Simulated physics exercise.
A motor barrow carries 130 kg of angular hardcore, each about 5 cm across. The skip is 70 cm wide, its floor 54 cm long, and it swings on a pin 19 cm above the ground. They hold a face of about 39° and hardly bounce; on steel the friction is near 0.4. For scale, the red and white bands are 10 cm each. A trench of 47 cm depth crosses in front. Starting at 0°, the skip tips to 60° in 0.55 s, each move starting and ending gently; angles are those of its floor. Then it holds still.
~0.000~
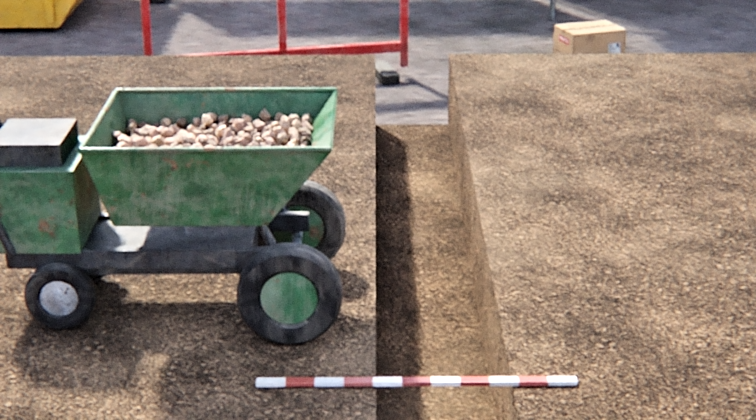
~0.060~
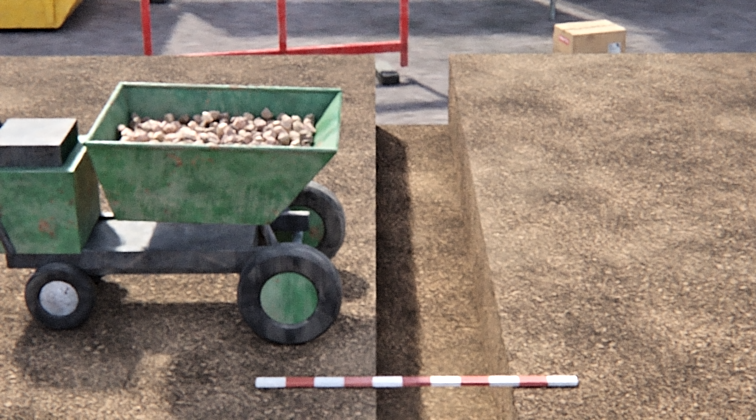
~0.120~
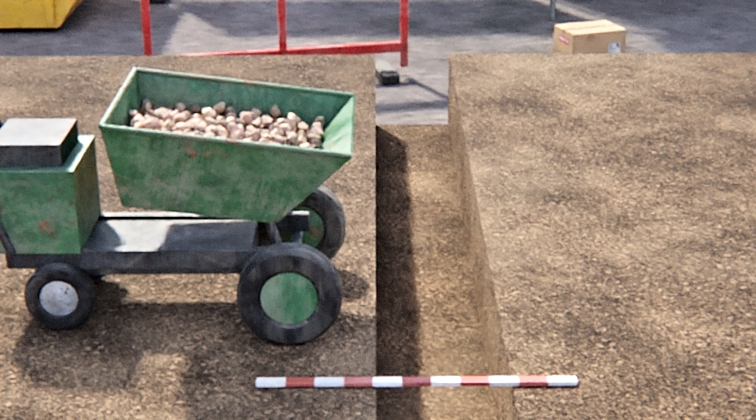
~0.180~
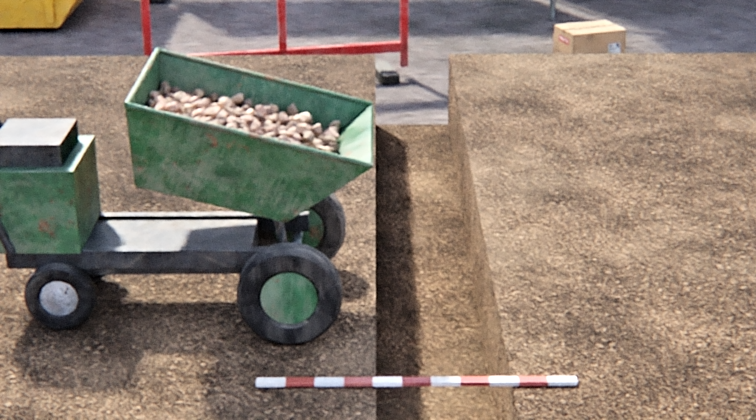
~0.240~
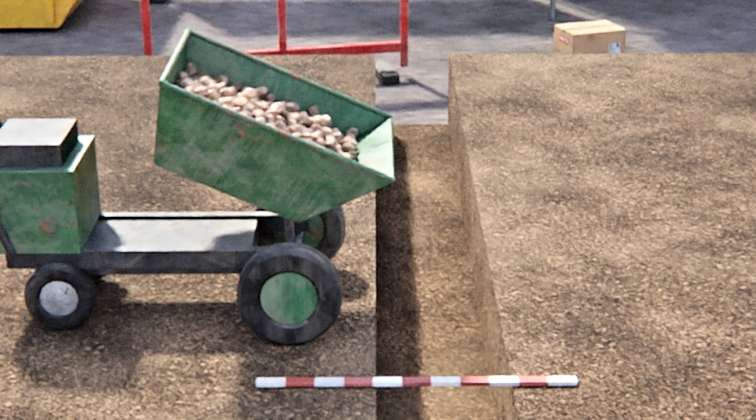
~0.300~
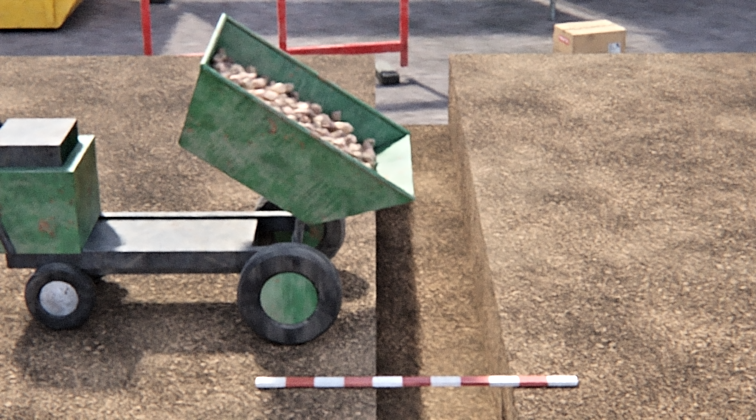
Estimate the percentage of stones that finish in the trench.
Roughly 21 per cent ends in the trench.
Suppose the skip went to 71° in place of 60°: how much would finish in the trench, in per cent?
Then about 40 per cent.
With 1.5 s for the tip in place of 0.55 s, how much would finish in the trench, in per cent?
It would be near 25 per cent.
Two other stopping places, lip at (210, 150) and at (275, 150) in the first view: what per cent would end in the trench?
About 55 and 45 per cent.
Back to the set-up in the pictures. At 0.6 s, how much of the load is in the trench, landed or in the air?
About 5 per cent by then.
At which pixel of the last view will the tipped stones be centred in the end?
Their middle is at about (527, 299).
After 0.4 s the floor is at 50°; 100 % in the skip; the foremost stones are at (401, 203).
After 0.6 s the floor is at 60°; 94 % in the skip, 6 % in the trench; the foremost stones are at (497, 272).
After 1.0 s the floor is at 60°; 54 % in the skip, 12 % in the trench, 34 % past the trench; the foremost stones are at (658, 304).
After 3.0 s the floor is at 60°; 43 % in the skip, 21 % in the trench, 36 % past the trench; the foremost stones are past the picture's edge.
